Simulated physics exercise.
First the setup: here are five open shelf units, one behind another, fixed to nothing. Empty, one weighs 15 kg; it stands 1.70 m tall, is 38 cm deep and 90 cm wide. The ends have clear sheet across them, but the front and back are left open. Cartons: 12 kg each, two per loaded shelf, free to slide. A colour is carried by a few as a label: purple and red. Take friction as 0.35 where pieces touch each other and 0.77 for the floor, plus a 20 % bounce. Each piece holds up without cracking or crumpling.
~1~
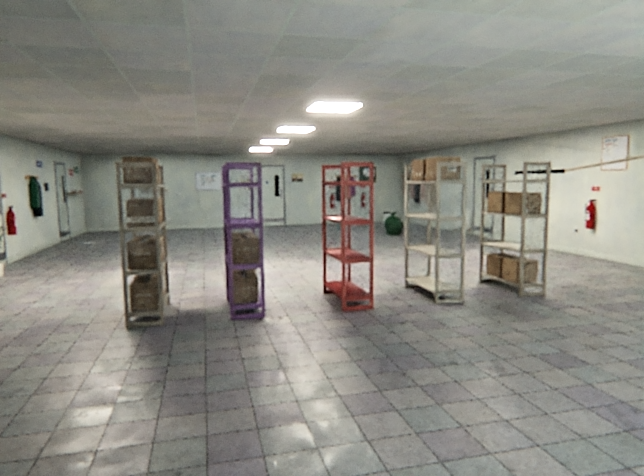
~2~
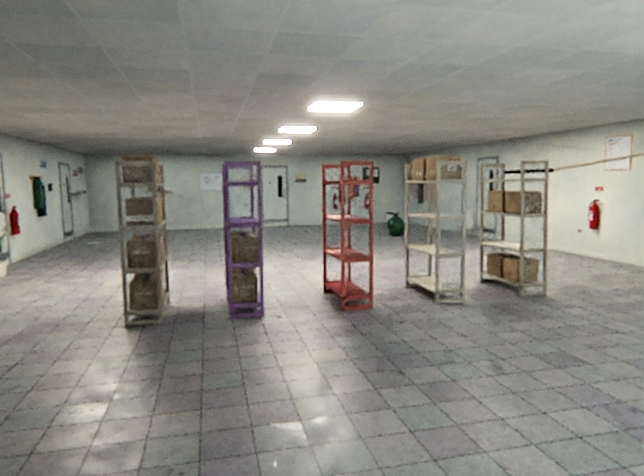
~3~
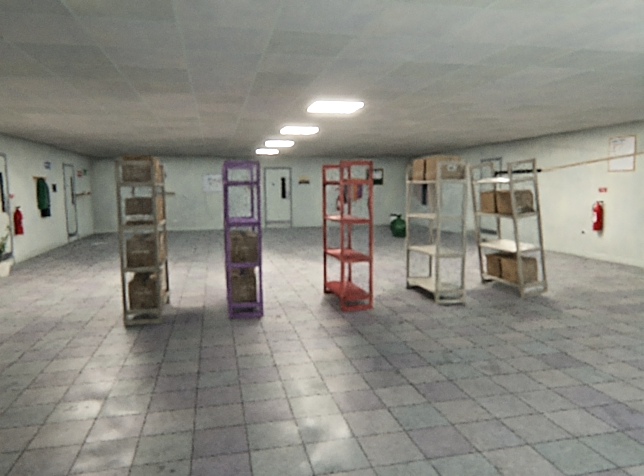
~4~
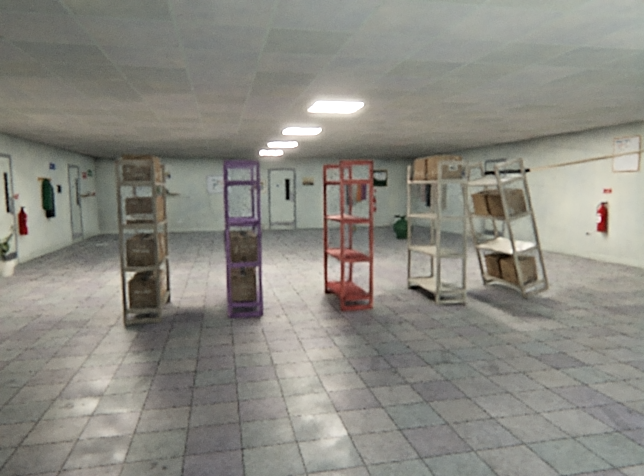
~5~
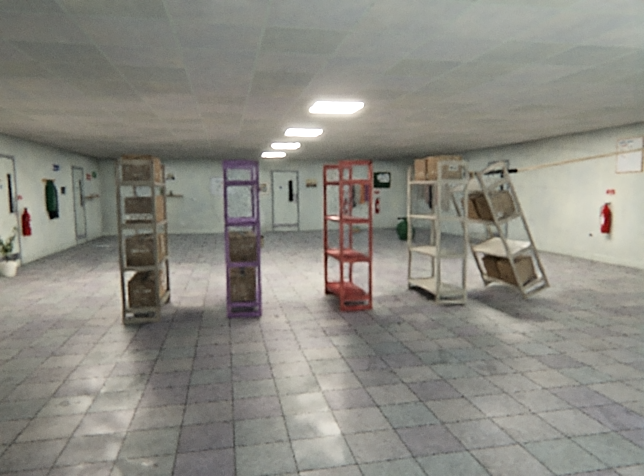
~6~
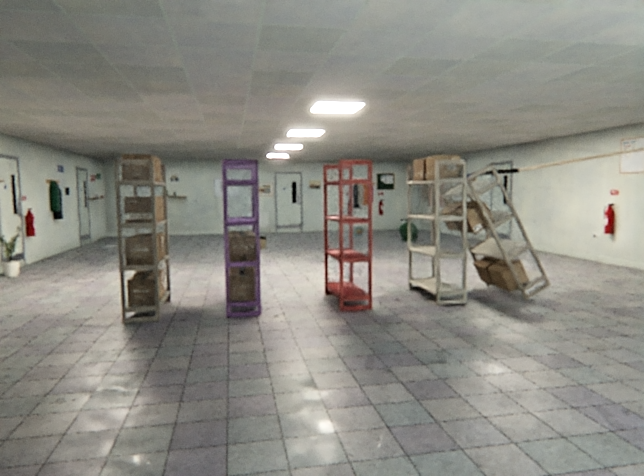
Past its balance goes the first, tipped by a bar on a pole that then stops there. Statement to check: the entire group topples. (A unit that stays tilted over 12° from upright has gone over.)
It's going to be a partial topple.
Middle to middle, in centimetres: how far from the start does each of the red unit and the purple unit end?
Well, the red finishes about 80 cm from where it began, while the purple finishes about 40 cm from its start.
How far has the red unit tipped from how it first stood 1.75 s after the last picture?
Its tilt comes to about 50° at that moment.
Then, 1.03 s on from the sixth picture, 2 cartons spilt or dropped; 1 of the 4 other units over.
Then, 1.75 s on from the sixth picture, 4 cartons spilt or dropped; 3 of the 4 other units over; red unit tipped 52°; purple unit tipped 25°.
Finally, 6 cartons spilt or dropped; 3 of the 4 other units over; red unit tipped 51°; purple unit tipped 24°. One left standing. Seen by the last camera, middles, red unit near (286, 248), purple unit near (209, 236).
